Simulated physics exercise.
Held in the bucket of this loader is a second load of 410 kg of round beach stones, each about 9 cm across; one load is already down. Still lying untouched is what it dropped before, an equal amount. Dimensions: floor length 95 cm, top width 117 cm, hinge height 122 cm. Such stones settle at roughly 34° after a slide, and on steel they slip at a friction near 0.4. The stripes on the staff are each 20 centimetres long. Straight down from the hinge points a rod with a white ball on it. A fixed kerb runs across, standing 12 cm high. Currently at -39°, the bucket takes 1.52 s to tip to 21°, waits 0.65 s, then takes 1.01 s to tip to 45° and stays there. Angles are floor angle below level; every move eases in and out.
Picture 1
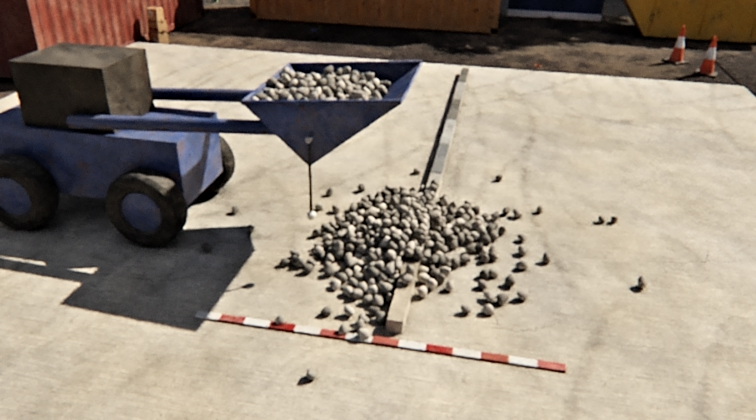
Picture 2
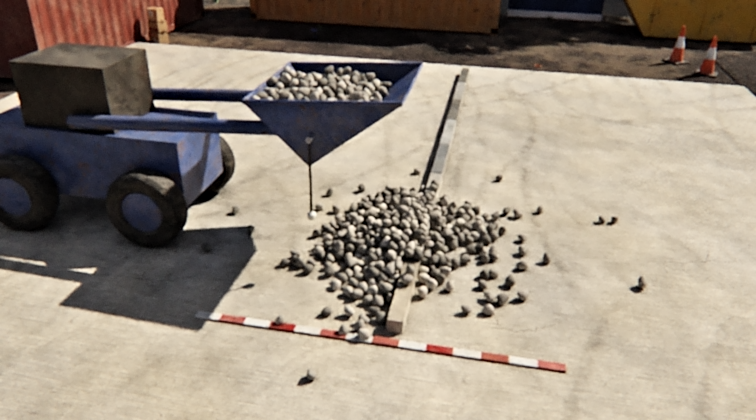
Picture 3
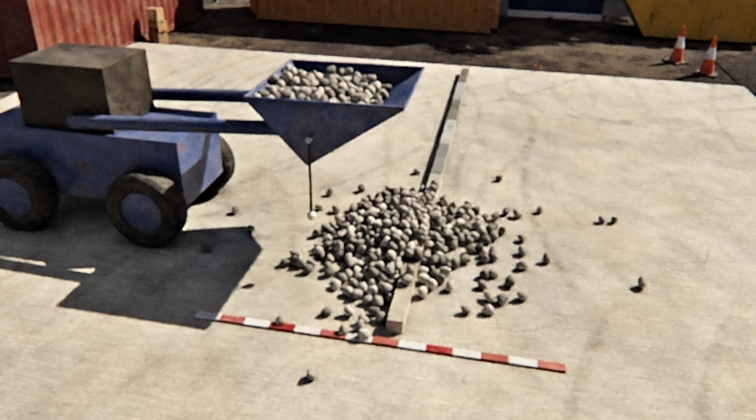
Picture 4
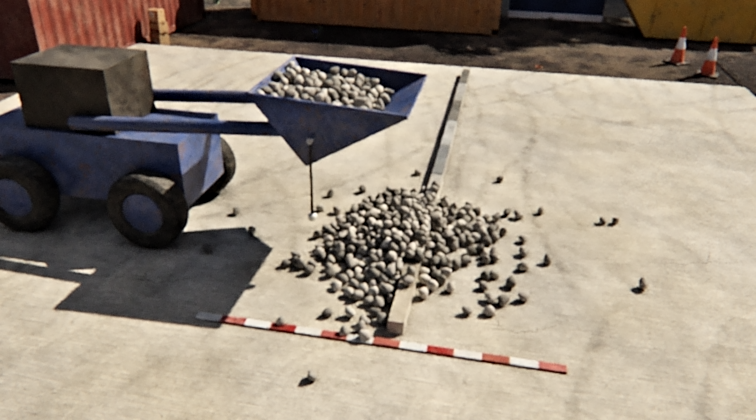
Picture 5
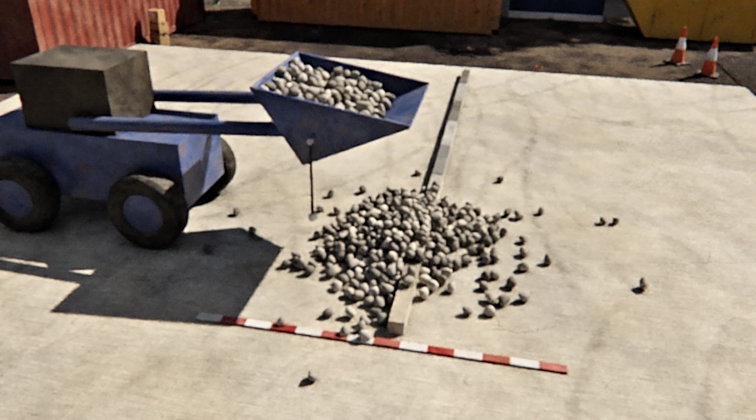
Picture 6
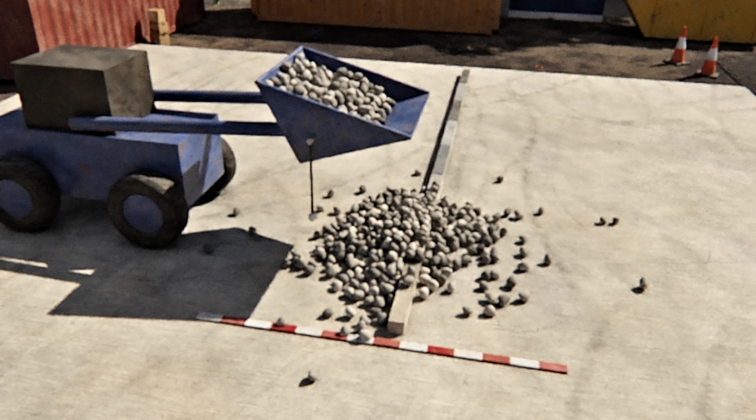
A blue wheeled loader with a dark grey block on its back stands at the left of a sunlit concrete yard, seen from above and to one side. Its raised bucket holds pale stones above a heap lying across a low kerb, with a red-and-white staff in front and two orange cones behind. The bucket slowly rotates, its right-hand lip lowering while the loader stays put.
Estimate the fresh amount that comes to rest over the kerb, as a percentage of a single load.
About 89 per cent of a load.
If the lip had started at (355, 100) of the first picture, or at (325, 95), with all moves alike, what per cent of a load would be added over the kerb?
I'd expect near 45 per cent first and near 15 per cent next.
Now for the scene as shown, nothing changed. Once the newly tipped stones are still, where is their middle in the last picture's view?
They come to rest centred about (462, 240).
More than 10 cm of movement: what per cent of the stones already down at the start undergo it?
Roughly 10 per cent of them.
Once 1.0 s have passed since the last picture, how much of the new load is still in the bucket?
It still holds about 80 per cent.
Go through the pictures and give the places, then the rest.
The first frame shows lip at (401, 102), floor tilted -39°, highest stones at (312, 77). The earlier load is highest near (402, 221), 26 cm above ground level, 78 % on this side of the kerb, 22 % over the kerb.
The second frame shows lip at (402, 104), floor tilted -38°, highest stones at (313, 77).
In the third frame, the bucket is at -35°, its lip at (404, 109); the top of the load is at (314, 76).
The fourth frame shows lip at (407, 118), floor tilted -30°, highest stones at (300, 73).
In the fifth frame, the bucket is at -25°, its lip at (410, 127); the top of the load is at (303, 71).
The sixth frame shows lip at (411, 138), floor tilted -18°, highest stones at (302, 66).
Then, 0.5 s after the last picture the floor is at 12°; in per cent of one load, 100 in the bucket, 78 on this side of the kerb, 22 over the kerb; the foremost stones are at (566, 245).
Then, 1.0 s after the last picture the floor is at 21°; in per cent of one load, 82 in the bucket, 90 on this side of the kerb, 28 over the kerb; the foremost stones are at (566, 242).
Then, 3.0 s after the last picture the floor is at 45°; in per cent of one load, 0 in the bucket, 89 on this side of the kerb, 111 over the kerb; the foremost stones are at (606, 277).
Then, 5.8 s after the last picture the floor is at 45°; in per cent of one load, 0 in the bucket, 89 on this side of the kerb, 111 over the kerb; the foremost stones are at (606, 277). Net gain over the kerb, 89.
